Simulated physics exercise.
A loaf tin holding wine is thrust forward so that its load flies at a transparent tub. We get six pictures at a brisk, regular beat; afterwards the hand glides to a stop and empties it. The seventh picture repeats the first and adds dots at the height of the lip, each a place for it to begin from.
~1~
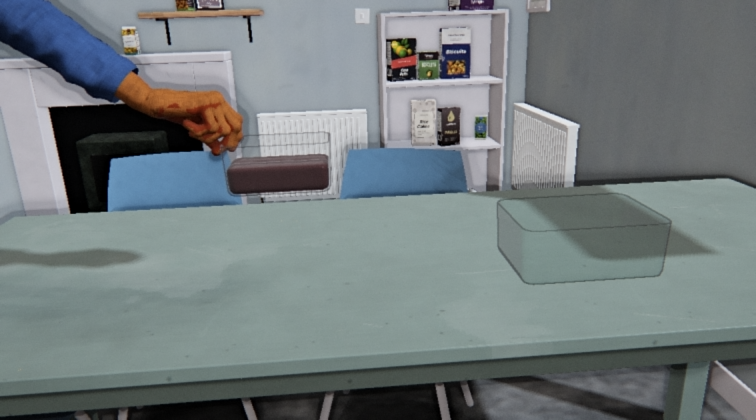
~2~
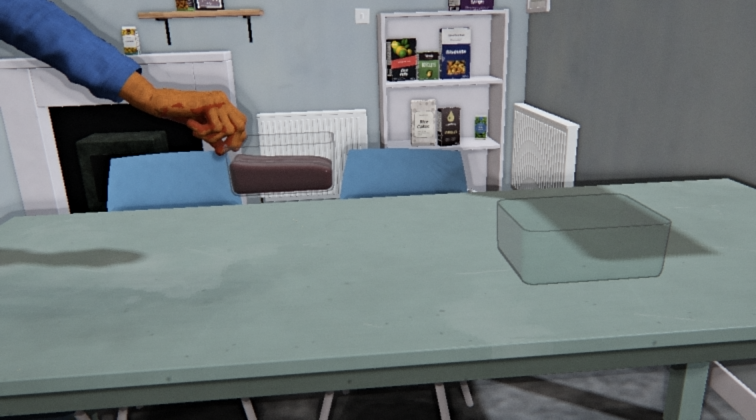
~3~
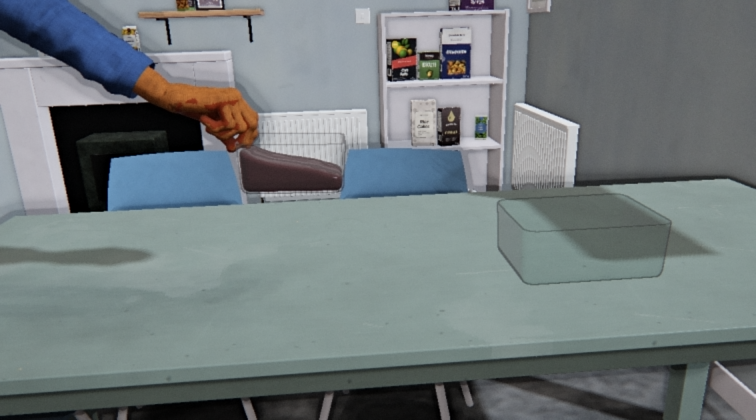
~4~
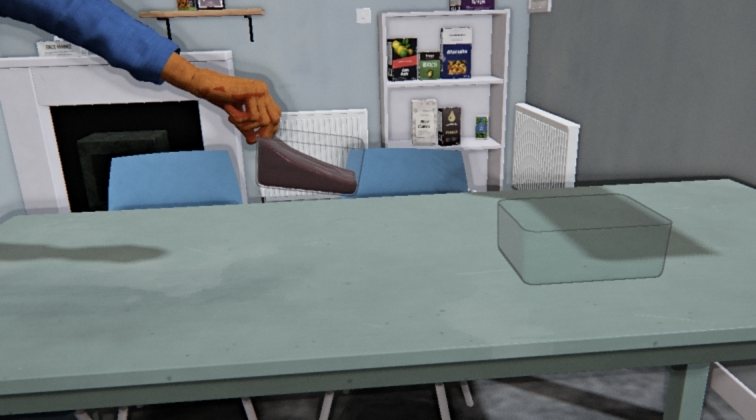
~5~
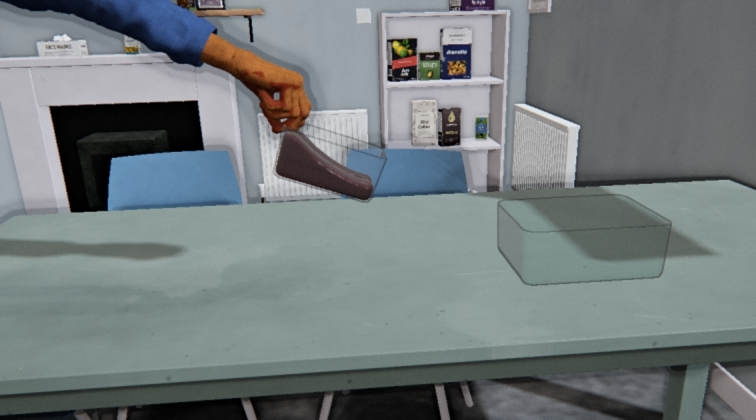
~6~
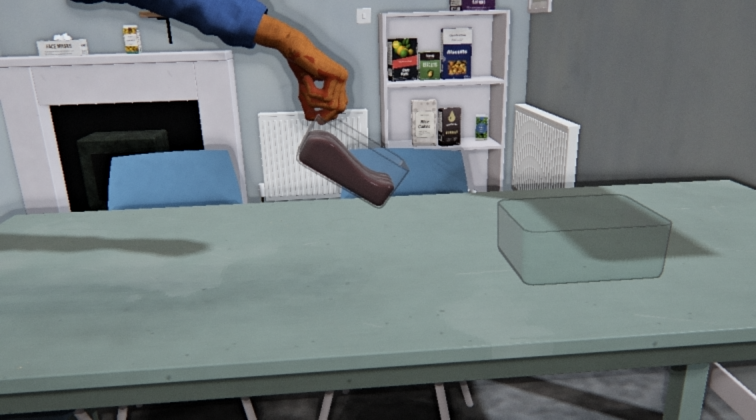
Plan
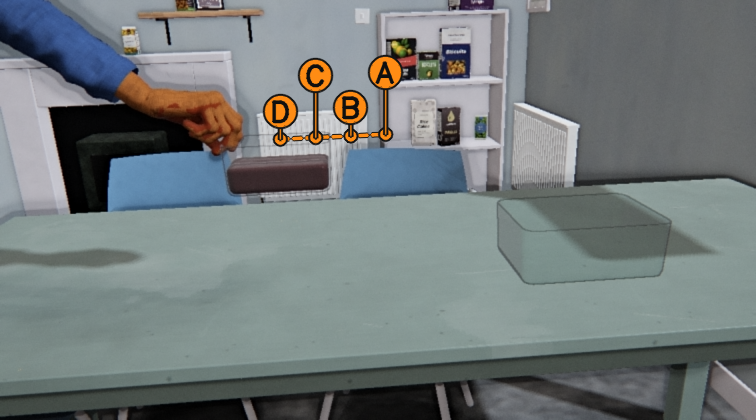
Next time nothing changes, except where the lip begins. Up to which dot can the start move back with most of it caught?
I would pick dot B.
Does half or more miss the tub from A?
No.
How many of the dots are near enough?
Two.
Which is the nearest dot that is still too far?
That would be C.
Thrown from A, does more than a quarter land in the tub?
Yes, clearly.
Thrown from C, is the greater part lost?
Yes, it does.
In orange, A at (385, 134); B at (350, 135); C at (315, 137); D at (280, 139).
If A is chosen, about 84 % lands in the tub, 9 % falls short and 8 % goes beside or beyond.
If B is chosen, about 69 % lands in the tub, 21 % falls short and 10 % goes beside or beyond.
If C is chosen, about 31 % lands in the tub, 61 % falls short and 8 % goes beside or beyond.
If D is chosen, about 3 % lands in the tub, 90 % falls short and 6 % goes beside or beyond.
